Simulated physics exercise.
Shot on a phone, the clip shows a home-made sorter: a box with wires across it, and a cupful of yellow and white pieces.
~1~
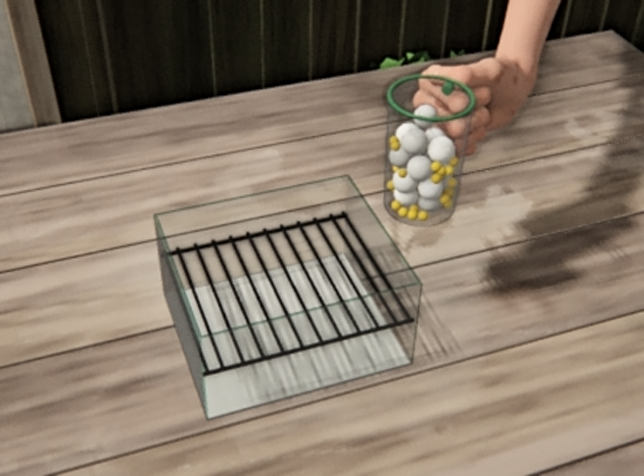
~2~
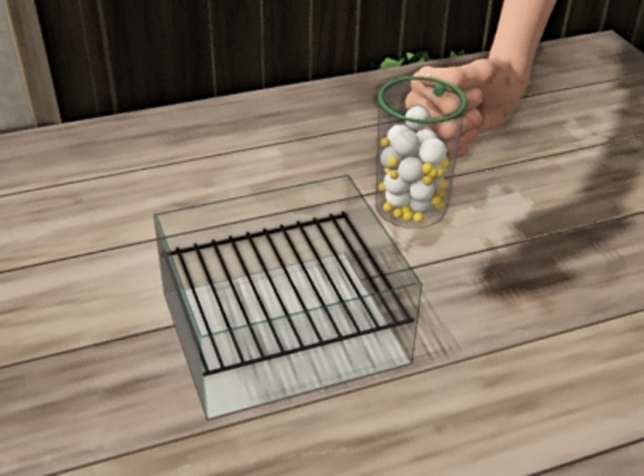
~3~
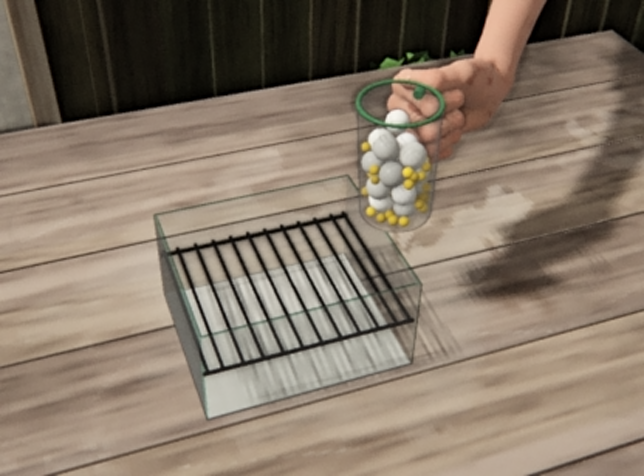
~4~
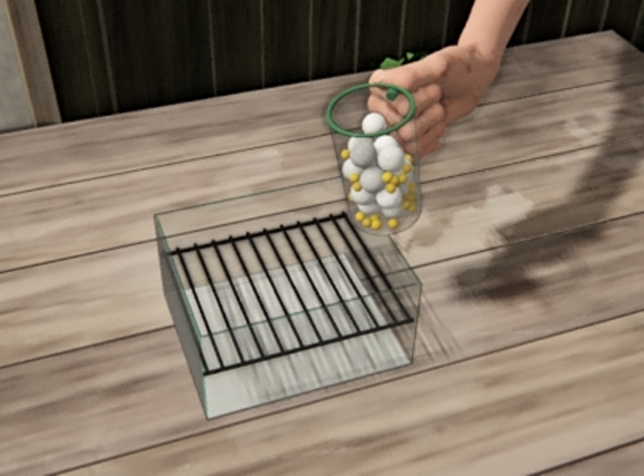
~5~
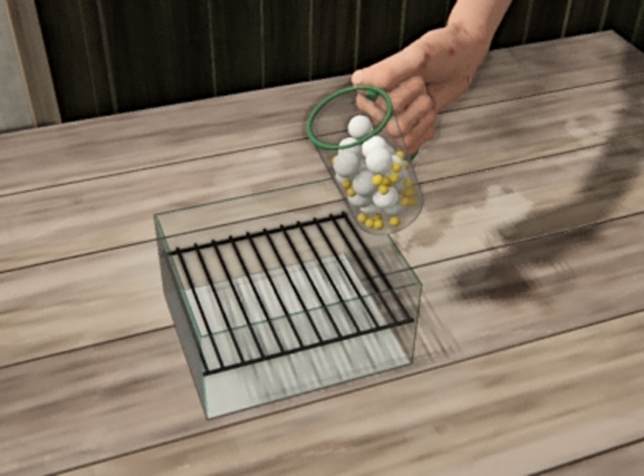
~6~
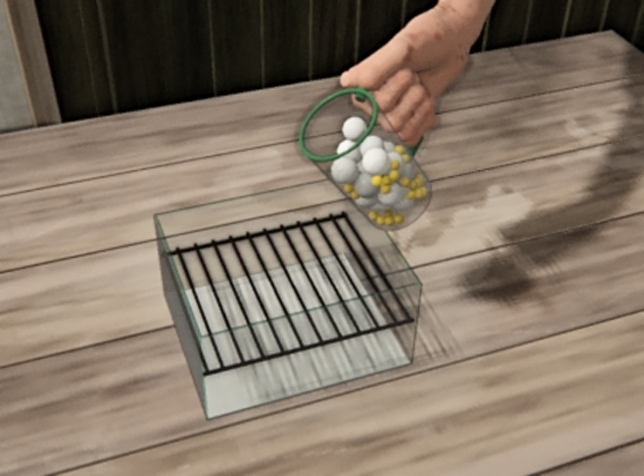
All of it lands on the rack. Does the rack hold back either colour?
The yellow pieces make it through; the white pieces don't get through.
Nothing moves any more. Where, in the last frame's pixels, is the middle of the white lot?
When the motion stops, its middle lies near (272, 256) in the final view.
Then, 0.25 s past the last view, yellow ones, all in the cup; white ones, all in the cup.
Then, 0.56 s past the last view, yellow ones, all in the cup; white ones, all in the cup.
Then, 0.90 s past the last view, yellow ones, nearly all in the cup, a stray few on or over the wires; white ones, about two thirds in the cup, about a third on or over the wires.
Finally, yellow ones, all under the rack; white ones, all on the wires, none under the rack.
